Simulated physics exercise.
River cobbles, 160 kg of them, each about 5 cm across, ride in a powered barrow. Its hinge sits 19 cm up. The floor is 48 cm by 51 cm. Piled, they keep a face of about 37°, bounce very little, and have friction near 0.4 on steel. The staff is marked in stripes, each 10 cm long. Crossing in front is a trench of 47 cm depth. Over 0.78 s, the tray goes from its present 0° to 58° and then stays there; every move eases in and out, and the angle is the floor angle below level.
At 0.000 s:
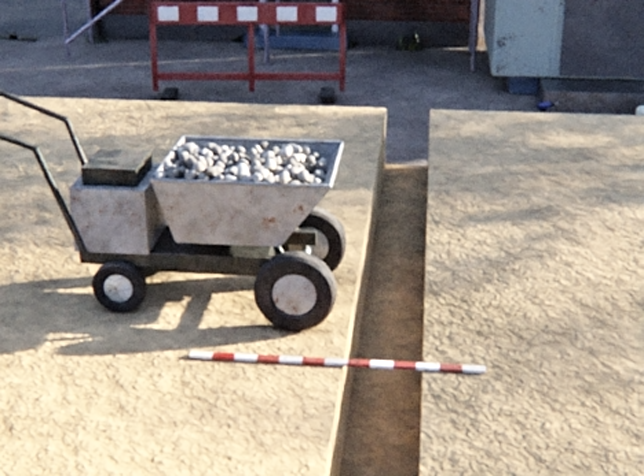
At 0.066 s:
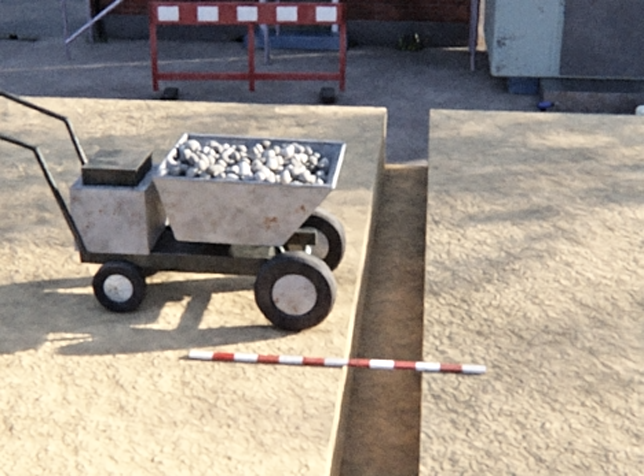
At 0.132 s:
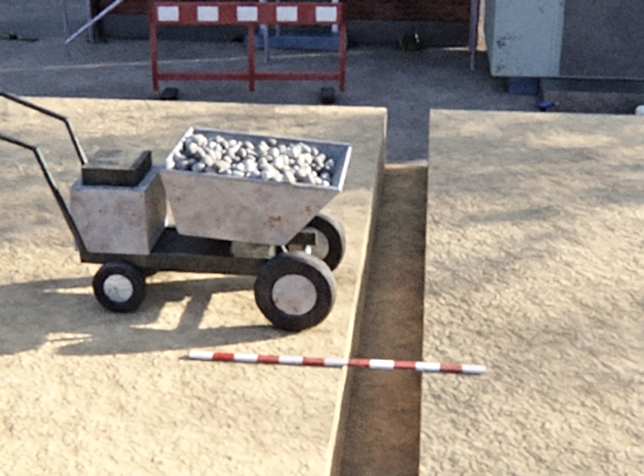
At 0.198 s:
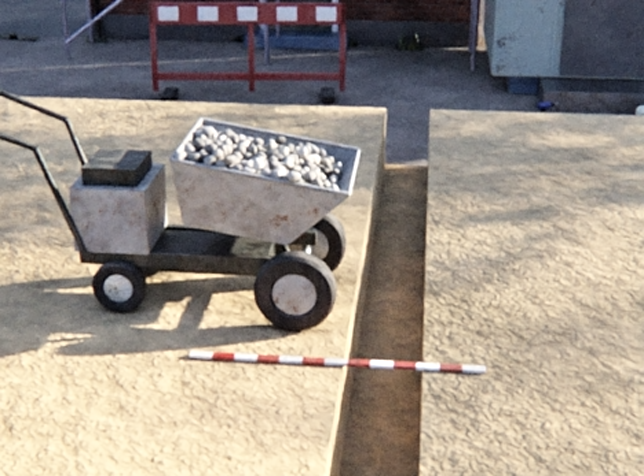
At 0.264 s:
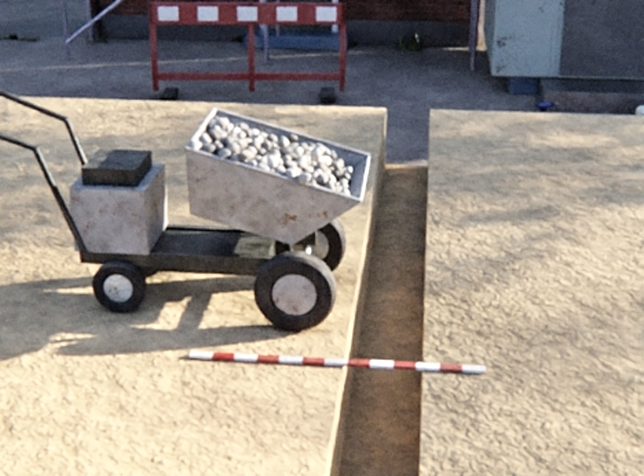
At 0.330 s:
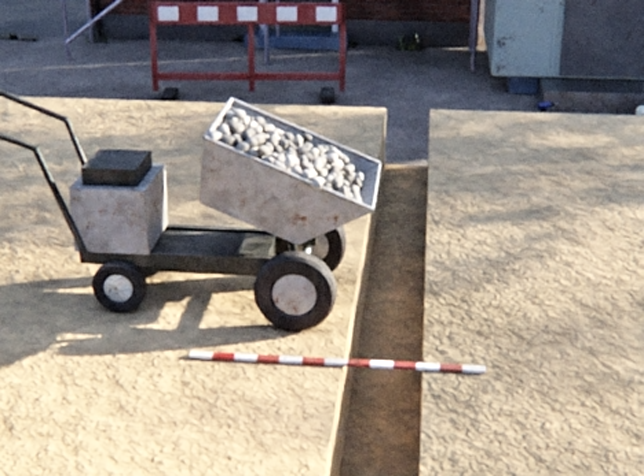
A sunlit yard of pale, sandy ground, split by a narrow trench, is seen from slightly above by a still camera. On the left stands a grey barrow with black wheels and handles, carrying grey and white stones, with a red-and-white striped rod in front and a red-and-white barrier behind. The tray slowly tilts down to the right, its back end rising, while the barrow stays put.
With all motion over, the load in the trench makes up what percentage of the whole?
It makes up about 13 percent of the whole load.
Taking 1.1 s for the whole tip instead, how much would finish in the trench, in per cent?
Expected share: Around 15%.
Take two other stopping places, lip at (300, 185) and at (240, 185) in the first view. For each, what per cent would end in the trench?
Roughly 30 in a hundred from the first, 55 in a hundred from the second.
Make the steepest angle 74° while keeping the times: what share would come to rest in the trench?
Expect roughly 20 per cent.
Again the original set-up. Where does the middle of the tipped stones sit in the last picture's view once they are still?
The middle should be near (473, 308).
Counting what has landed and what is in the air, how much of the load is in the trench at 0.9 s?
About 0 per cent by then.
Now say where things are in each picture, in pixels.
In the first picture, the tray is at 0°, its lip at (331, 187); the top of the load is at (245, 151).
In the second picture, lip at (333, 188), floor tilted 1°, highest stones at (247, 150); the stones move at 0.3 m/s on average.
In the third picture, the tray is at 4°, its lip at (340, 190); the top of the load is at (217, 144); the stones move at 0.6 m/s on average.
In the fourth picture, lip at (349, 195), floor tilted 9°, highest stones at (217, 136); the stones move at 0.8 m/s on average.
In the fifth picture, the tray is at 15°, its lip at (361, 201); the top of the load is at (223, 127); the stones move at 0.9 m/s on average.
In the sixth picture, lip at (373, 210), floor tilted 22°, highest stones at (240, 119); the stones move at 1.0 m/s on average.
After 0.6 s the floor is at 49°; 100 % in the tray; the foremost stones are at (395, 219).
After 0.9 s the floor is at 58°; 84 % in the tray, 2 % in the trench, 14 % past the trench; the foremost stones are at (481, 280).
After 1.2 s the floor is at 58°; 53 % in the tray, 2 % in the trench, 45 % past the trench; the foremost stones are at (605, 320).
After 3.2 s the floor is at 58°; 34 % in the tray, 13 % in the trench, 53 % past the trench; the foremost stones are past the picture's edge.
